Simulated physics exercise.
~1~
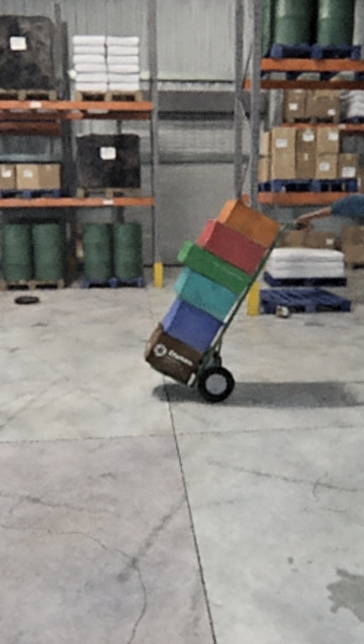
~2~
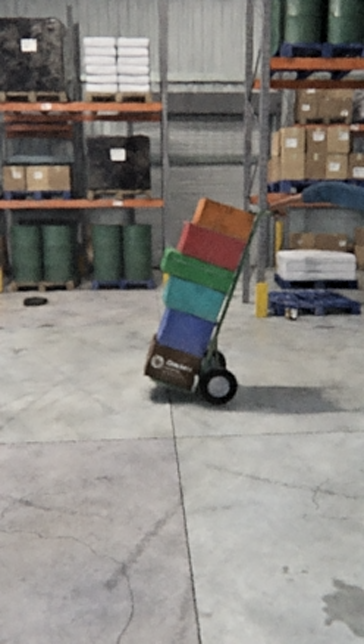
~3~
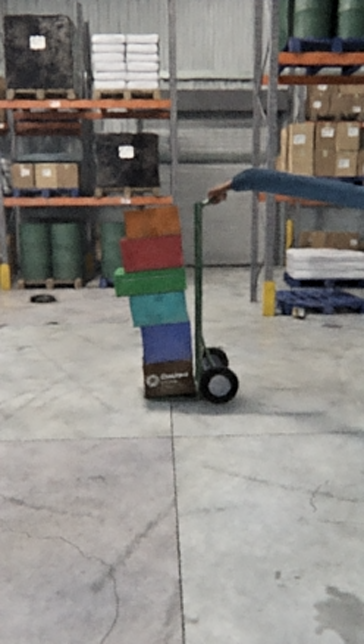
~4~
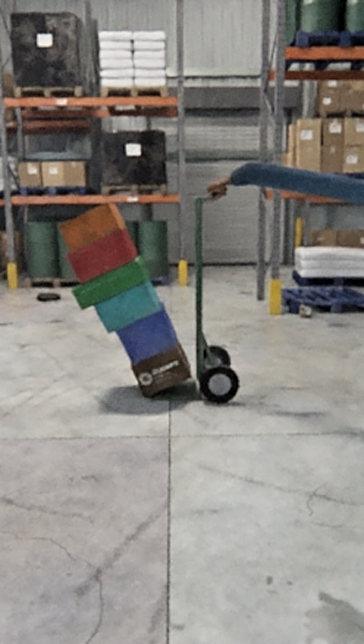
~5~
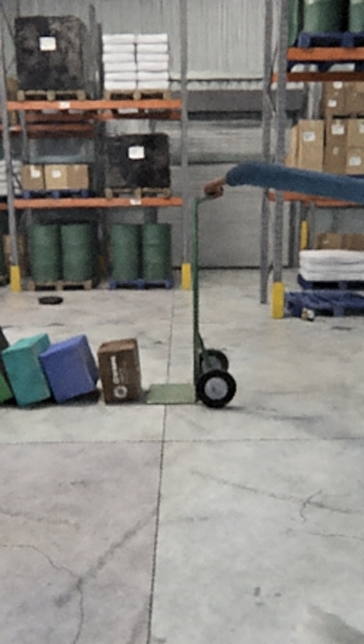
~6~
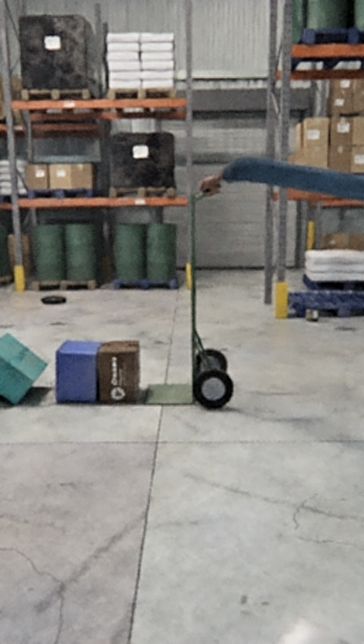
Warehouse aisle, a hand swinging a loaded hand truck upright, its colourful stacked boxes toppling left and scattering across the concrete floor.
